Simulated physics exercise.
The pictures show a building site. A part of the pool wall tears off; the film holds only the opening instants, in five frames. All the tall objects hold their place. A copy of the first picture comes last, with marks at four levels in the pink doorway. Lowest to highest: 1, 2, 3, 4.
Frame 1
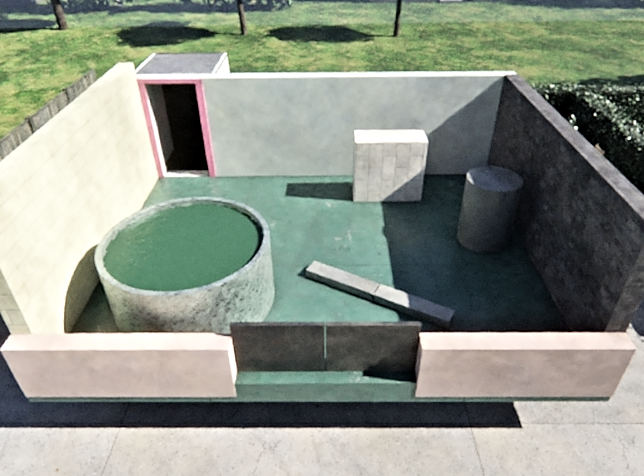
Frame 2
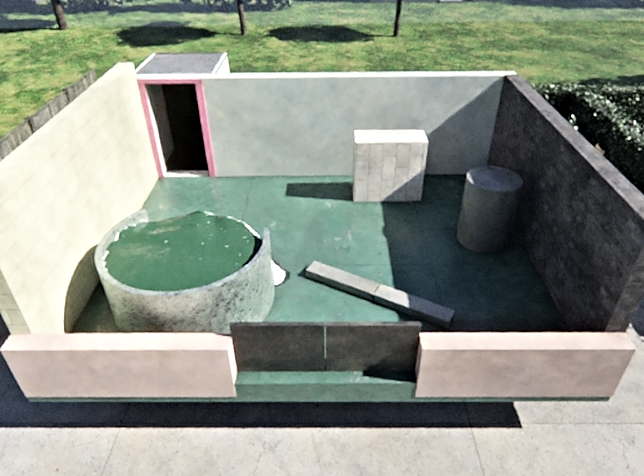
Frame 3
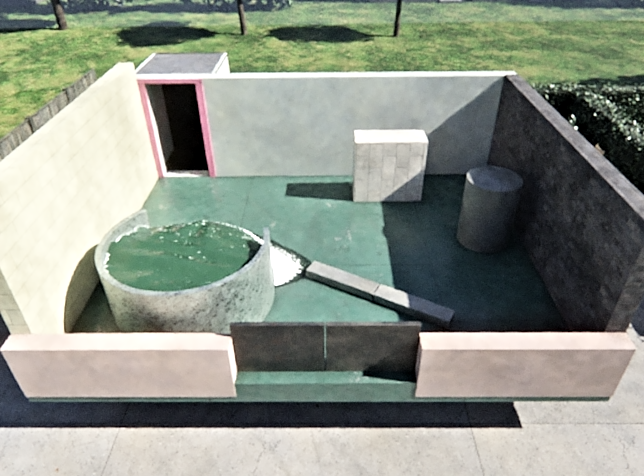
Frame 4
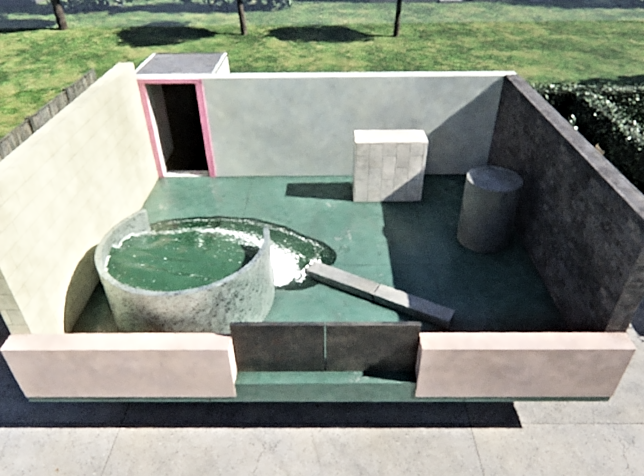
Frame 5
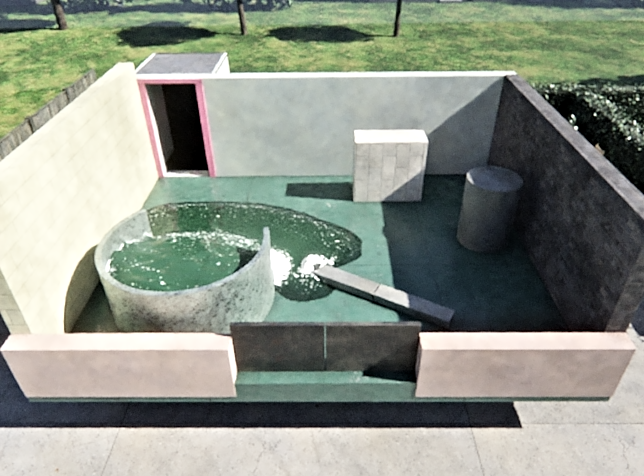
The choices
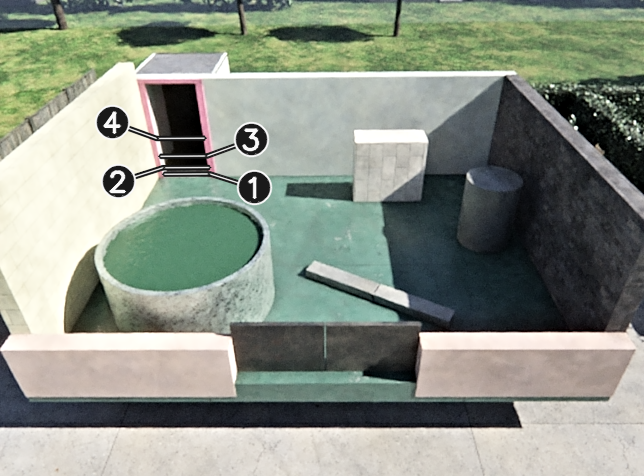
Green water in a round stone pool at the left stirs and drops a little, pours out through the pool's right side, foams white against the end of a low grey beam, and spreads across the green floor behind it. The walled yard, seen from above by a still camera, has a pink-framed doorway at back left. A pale block, grey cylinder and dark gate stay put.
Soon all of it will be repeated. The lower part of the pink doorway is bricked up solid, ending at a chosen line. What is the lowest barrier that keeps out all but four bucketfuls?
Line 3.
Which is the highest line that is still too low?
2 it is.
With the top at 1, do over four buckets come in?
Yes, it does.
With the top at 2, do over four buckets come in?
Yes.
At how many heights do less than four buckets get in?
Two of the four.
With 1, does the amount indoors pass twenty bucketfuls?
Yes.
In white, 1 at (187, 174); 2 at (185, 167); 3 at (183, 156); 4 at (180, 138); from the bottom up 1, 2, 3, 4.
With 1, dozens of bucketfuls pour in.
With 2, some 15 bucketfuls get in.
With 3, a splash gets over, under a bucket.
With 4, nothing gets over.
